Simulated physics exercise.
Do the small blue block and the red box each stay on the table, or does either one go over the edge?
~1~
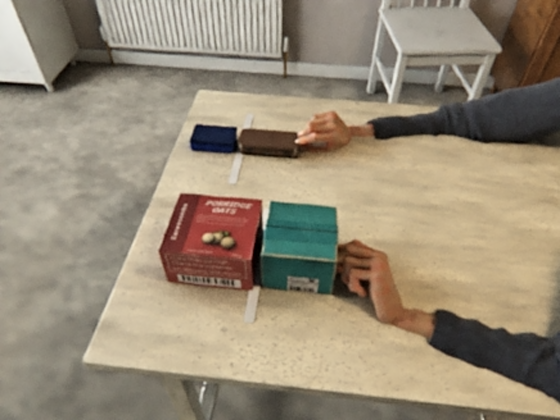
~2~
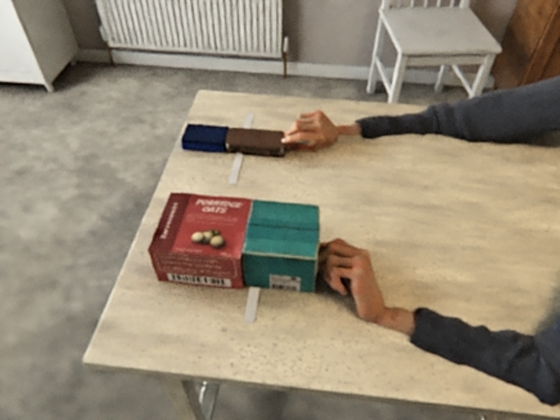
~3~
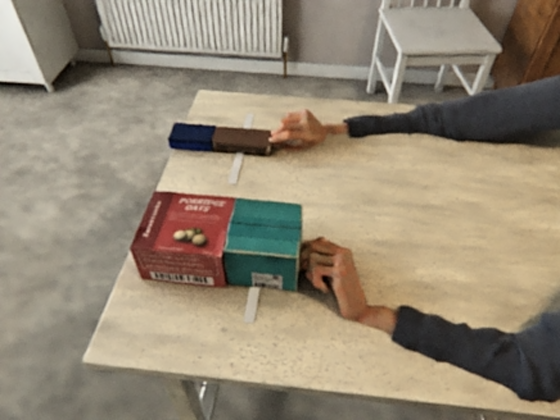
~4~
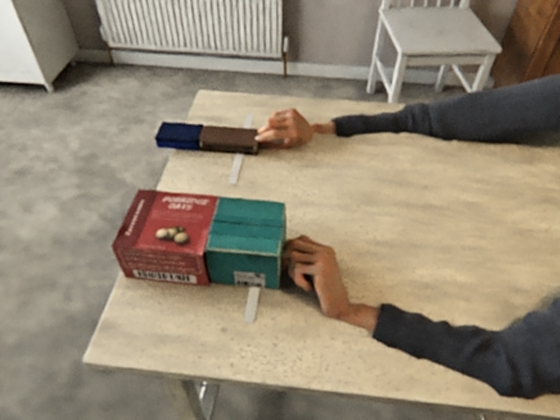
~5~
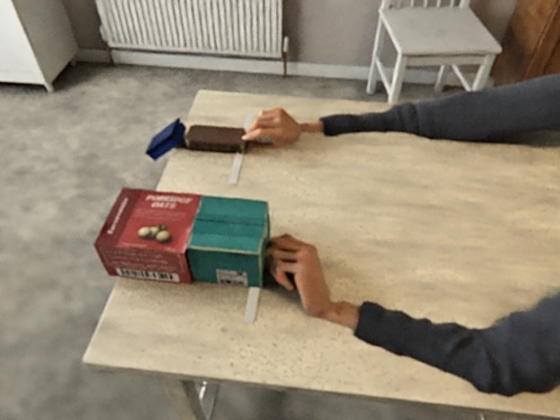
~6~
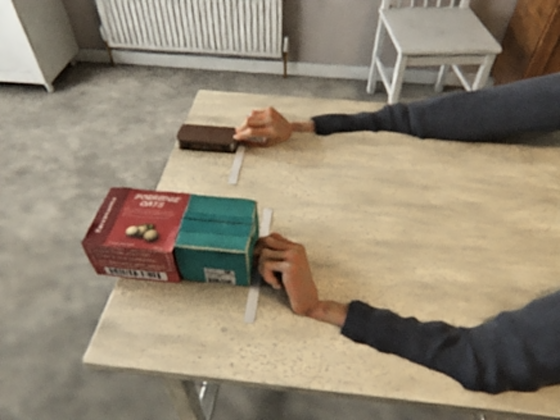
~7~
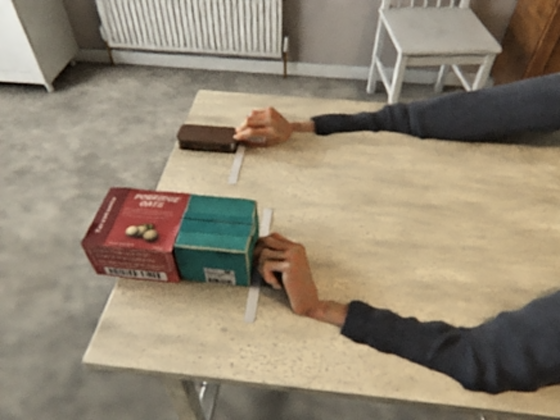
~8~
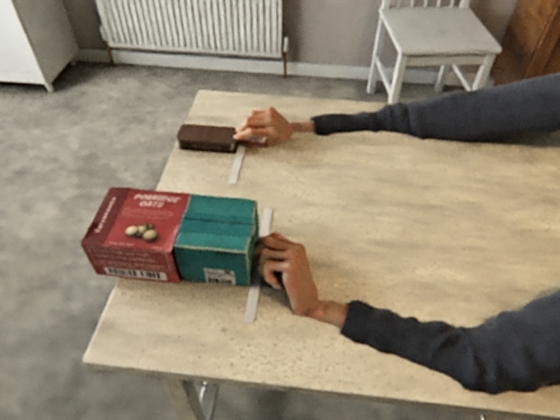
The small blue block goes over the edge, while the red box stays on the table.
